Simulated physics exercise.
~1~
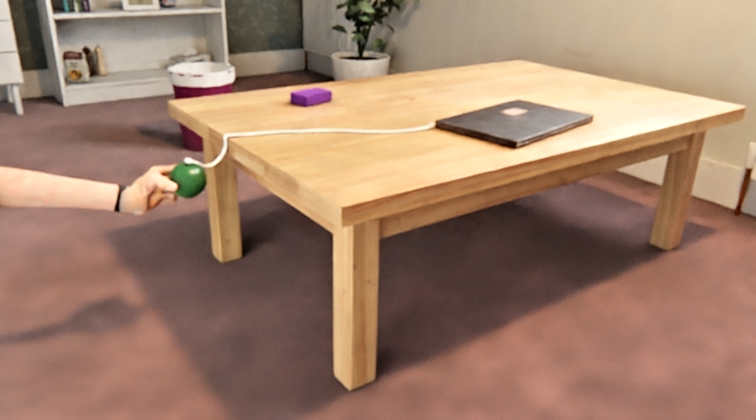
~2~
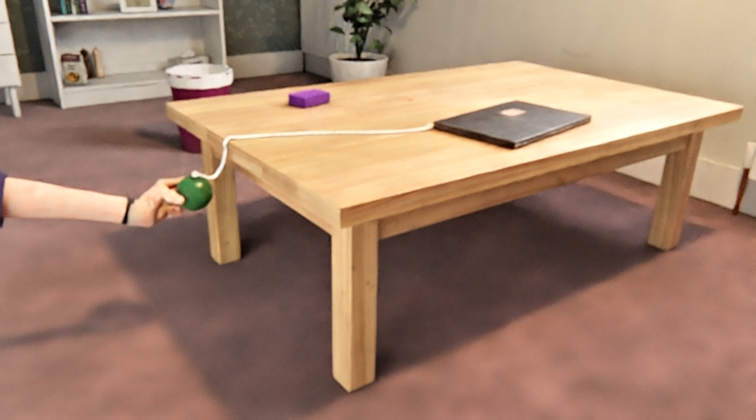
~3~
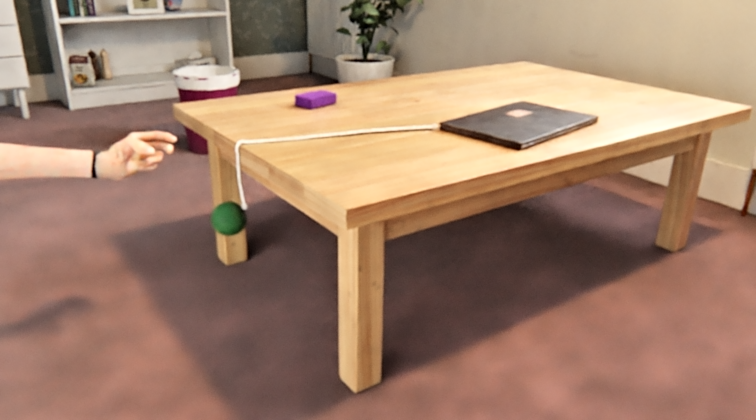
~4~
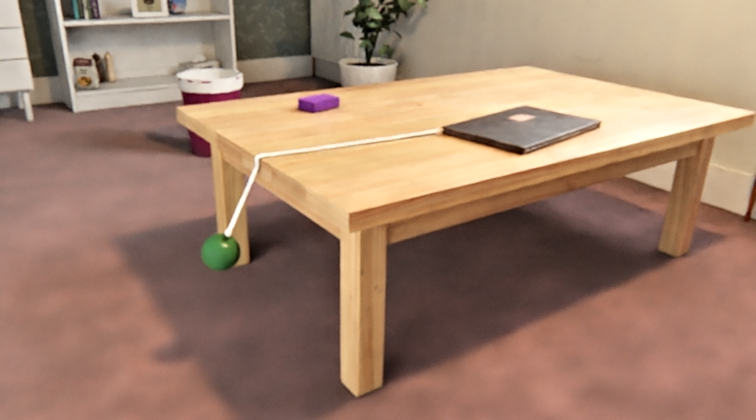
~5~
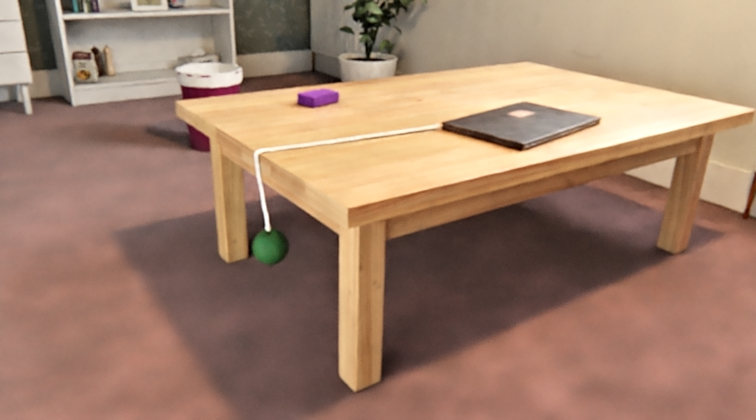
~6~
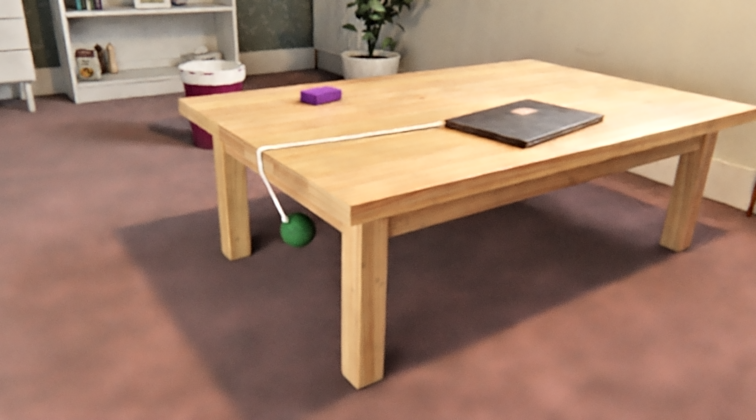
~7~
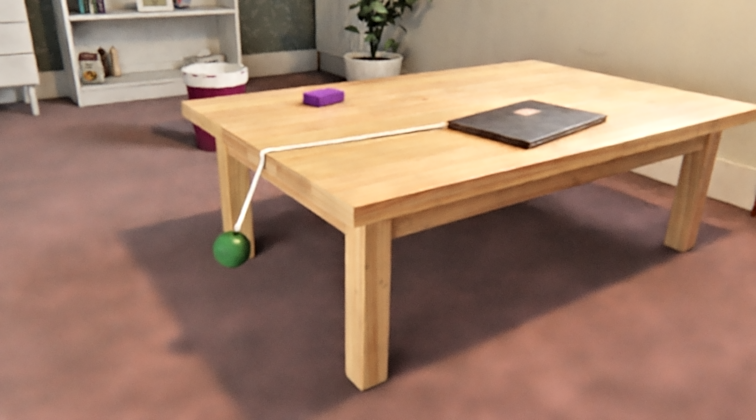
At first, a hand at the left holds a green apple just off the end of a wooden table, with a white ribbon running from it across the tabletop to a black laptop. A purple sponge sits near the far edge. The hand lets go and draws back as the apple drops beside the table leg, and the ribbon stops it short of the floor. The apple swings left, then right beneath the tabletop, then left again. As it ends, the apple still dangles in the air, while the laptop and sponge remain in place.
